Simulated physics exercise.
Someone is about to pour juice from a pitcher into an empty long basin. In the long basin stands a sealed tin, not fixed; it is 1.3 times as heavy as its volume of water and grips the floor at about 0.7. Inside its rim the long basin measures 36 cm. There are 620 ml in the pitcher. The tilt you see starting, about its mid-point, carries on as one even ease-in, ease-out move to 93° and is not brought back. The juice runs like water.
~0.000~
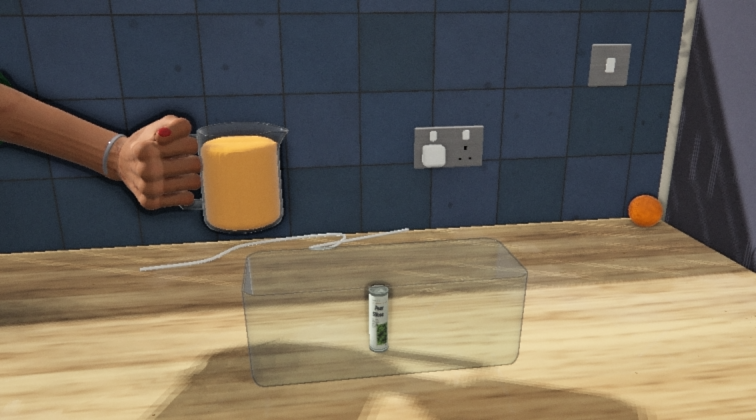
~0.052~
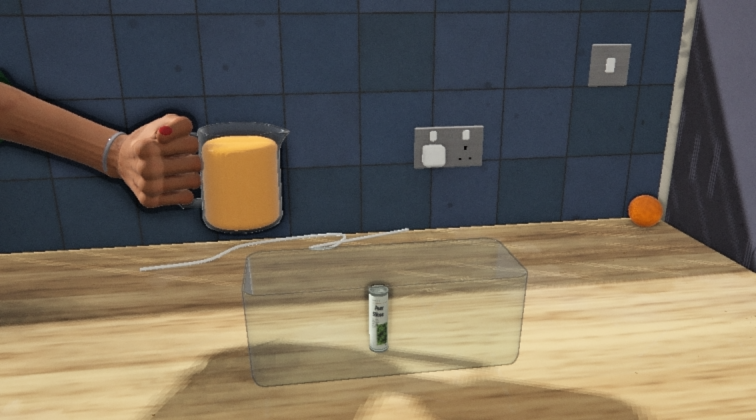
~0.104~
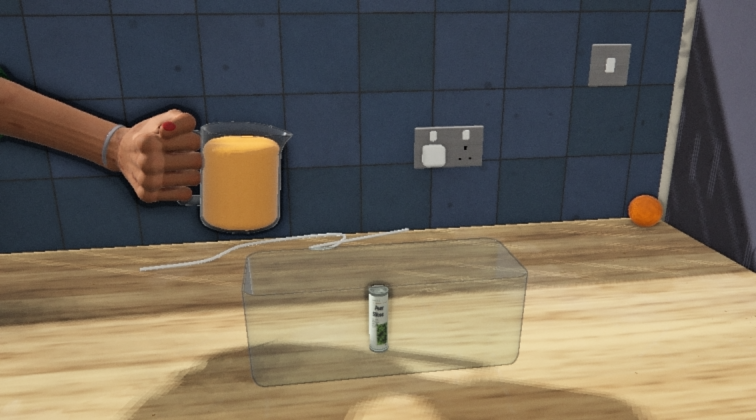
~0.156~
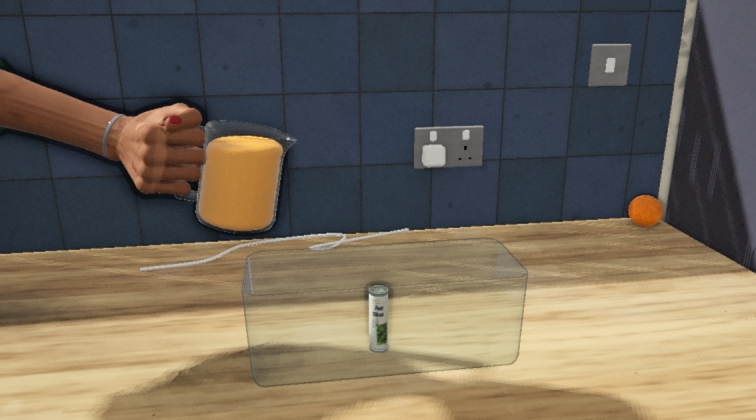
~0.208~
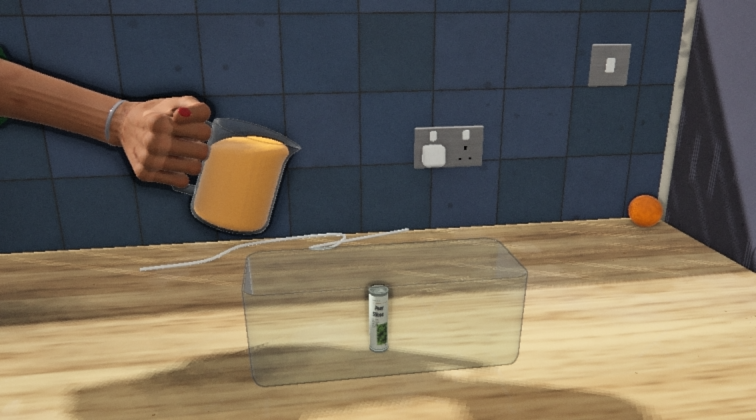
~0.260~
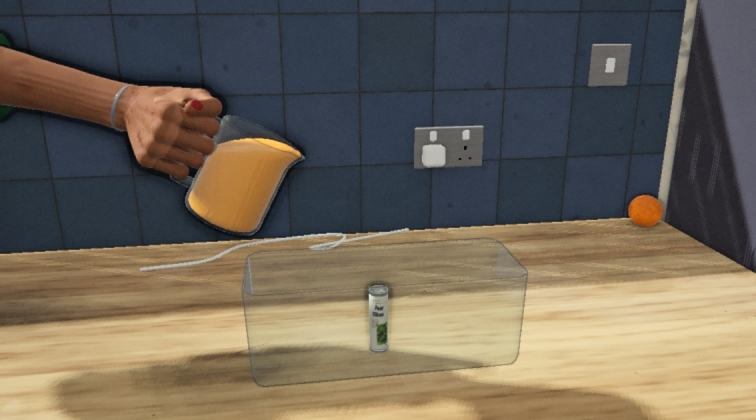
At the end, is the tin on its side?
It goes over.
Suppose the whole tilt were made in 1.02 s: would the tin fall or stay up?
Then it falls.
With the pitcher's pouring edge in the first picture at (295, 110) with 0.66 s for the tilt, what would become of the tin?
Then it falls.
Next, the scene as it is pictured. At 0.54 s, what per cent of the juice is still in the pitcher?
About 72 per cent.
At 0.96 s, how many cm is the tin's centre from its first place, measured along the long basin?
Some 9 cm.
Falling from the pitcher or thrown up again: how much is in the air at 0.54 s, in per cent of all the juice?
Some 20 per cent.
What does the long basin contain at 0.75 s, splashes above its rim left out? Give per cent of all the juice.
Some 48 per cent.
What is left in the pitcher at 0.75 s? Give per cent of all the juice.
Some 32 per cent.
After 0.54 s the tilt is 82° and 72 per cent is still to pour; the tin stands where it began.
After 0.75 s the tilt is 93° and 33 per cent is still to pour; the tin leans 16°.
After 0.96 s the tilt is 93° and 14 per cent is still to pour; the tin lies on its side.
After 1.20 s the tilt is 93° and 7 per cent is still to pour; the tin lies on its side.
In the end the tin lies on its side.
